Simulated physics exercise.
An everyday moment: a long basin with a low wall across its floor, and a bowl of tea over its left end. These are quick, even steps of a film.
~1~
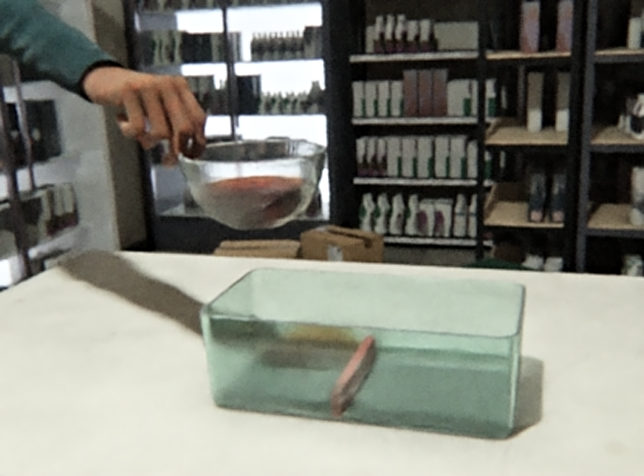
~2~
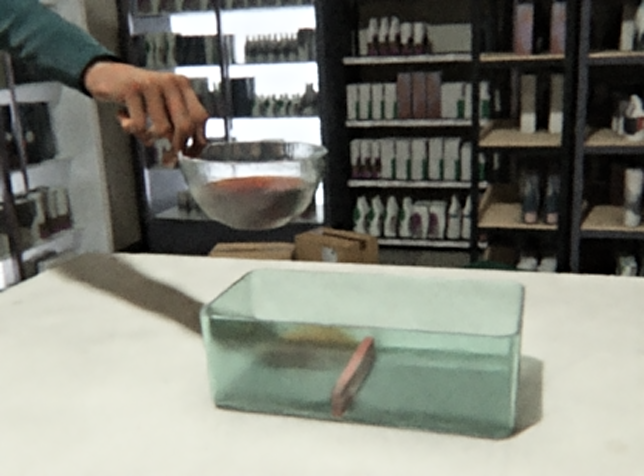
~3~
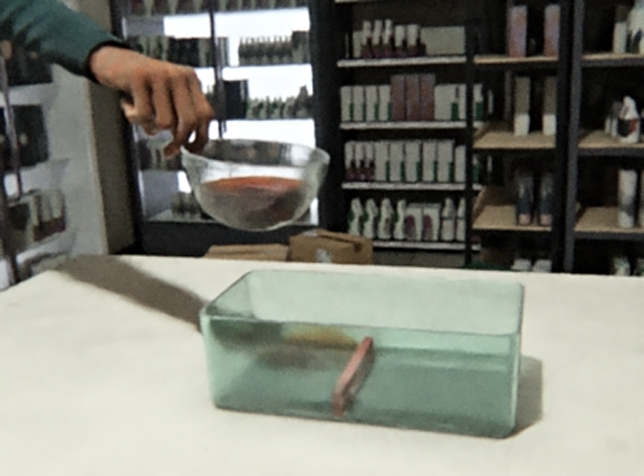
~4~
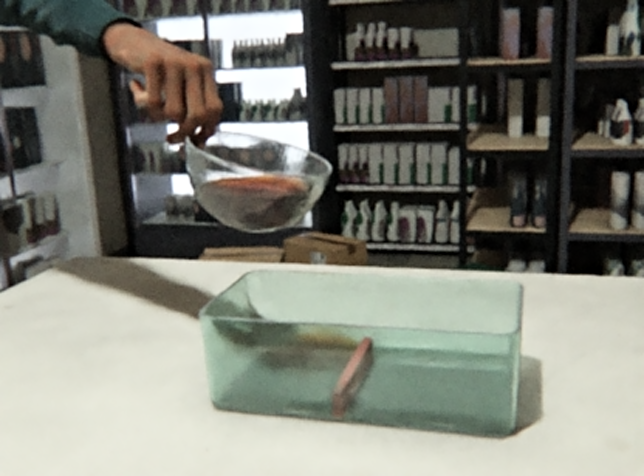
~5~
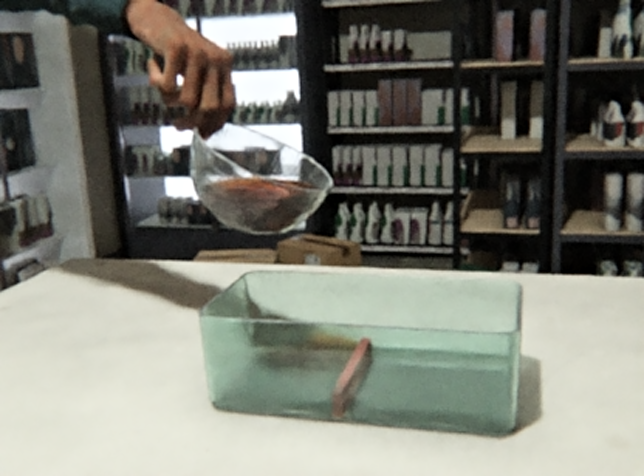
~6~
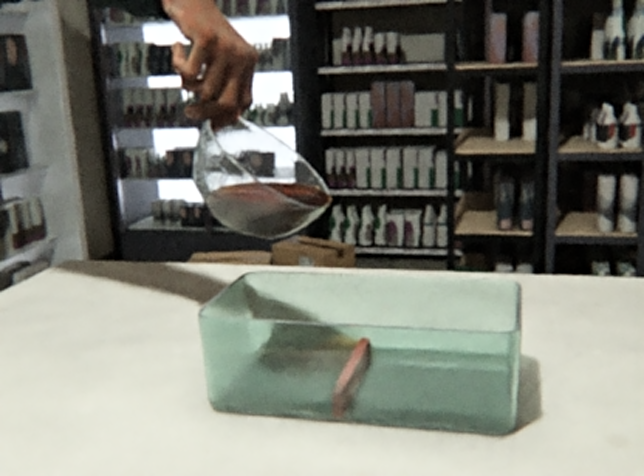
The video shows a hand holding a clear glass bowl of reddish-brown tea above the left end of a long, greenish glass basin with a low reddish wall inside, steadily tilting the bowl to the right until it leans steeply.
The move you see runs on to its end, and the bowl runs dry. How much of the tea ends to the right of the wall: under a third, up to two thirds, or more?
It comes to between a third and two thirds.
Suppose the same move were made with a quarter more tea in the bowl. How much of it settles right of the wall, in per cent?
It comes to 65 per cent or so.
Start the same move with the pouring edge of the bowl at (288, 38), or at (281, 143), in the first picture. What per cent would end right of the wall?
Near 50 % and 10 %.
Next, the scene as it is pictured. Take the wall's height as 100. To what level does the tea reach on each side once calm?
The left part 30 per cent, the right part 30.
A moment on, the tilt is 88° and 25 per cent is still to pour, 6 is left of the wall and 38 right of it.
Next, the tilt is 96° and 2 per cent is still to pour, 33 is left of the wall and 59 right of it.
Then the tilt is 96° and 0 per cent is still to pour, 40 is left of the wall and 59 right of it.
Later the tilt is 96° and 0 per cent is still to pour, 40 is left of the wall and 60 right of it.
Finally, 40 per cent lies left of the wall, 60 right of it and 0 outside.
